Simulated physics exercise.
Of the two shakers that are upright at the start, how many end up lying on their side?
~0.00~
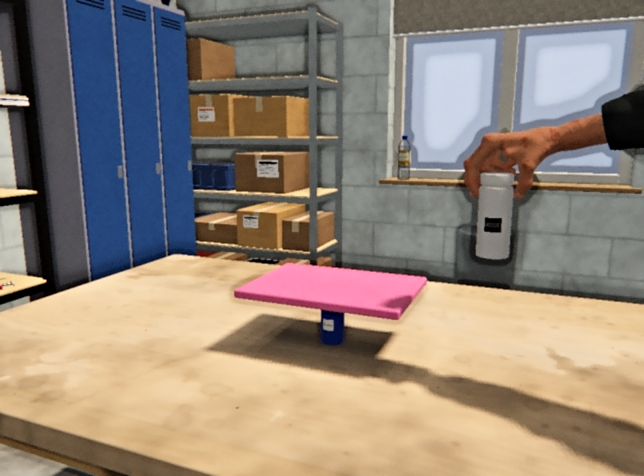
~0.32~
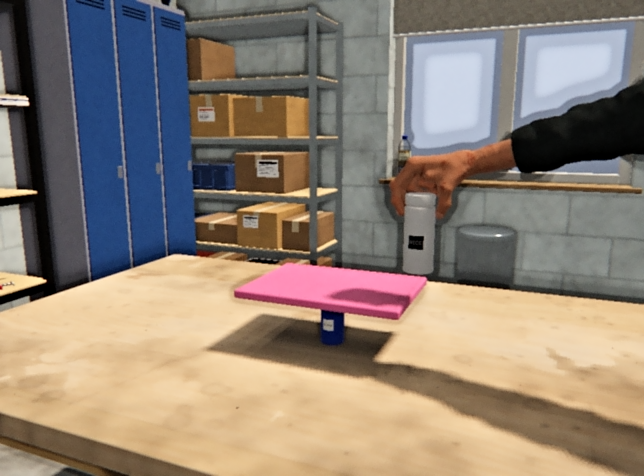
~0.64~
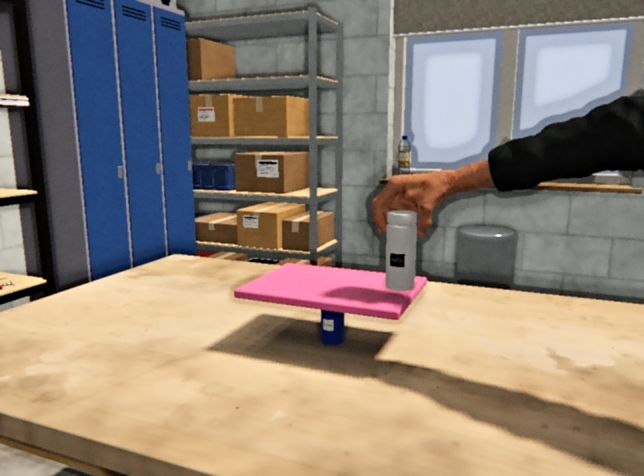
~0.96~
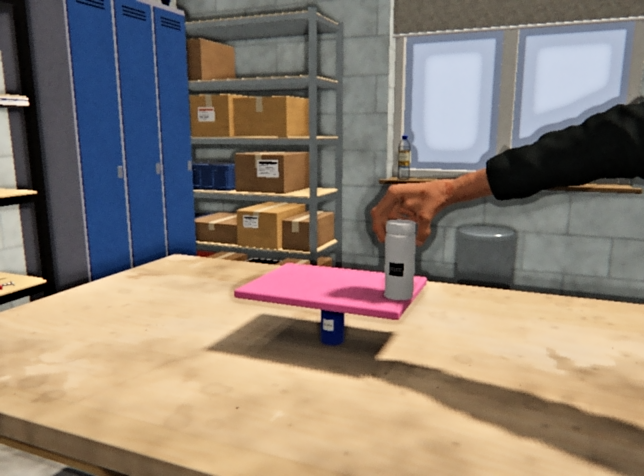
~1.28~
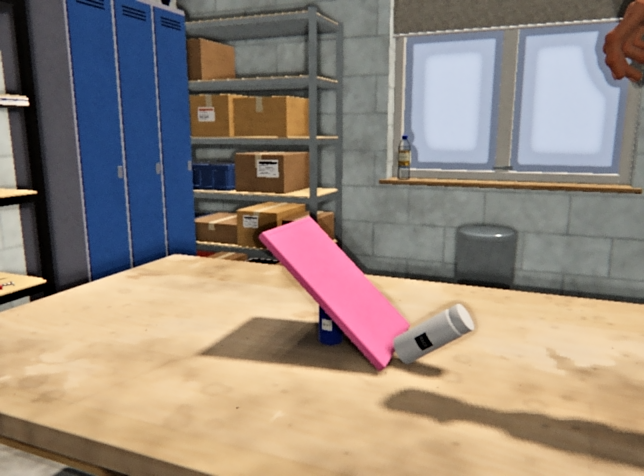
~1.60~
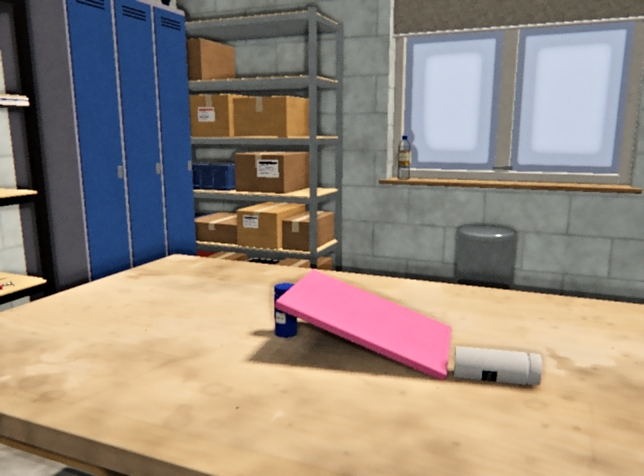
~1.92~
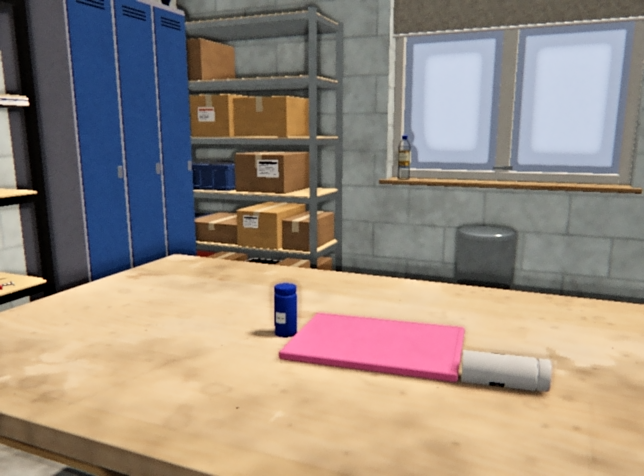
One of them does. The white shaker ends on its side, while the blue shaker is still standing.
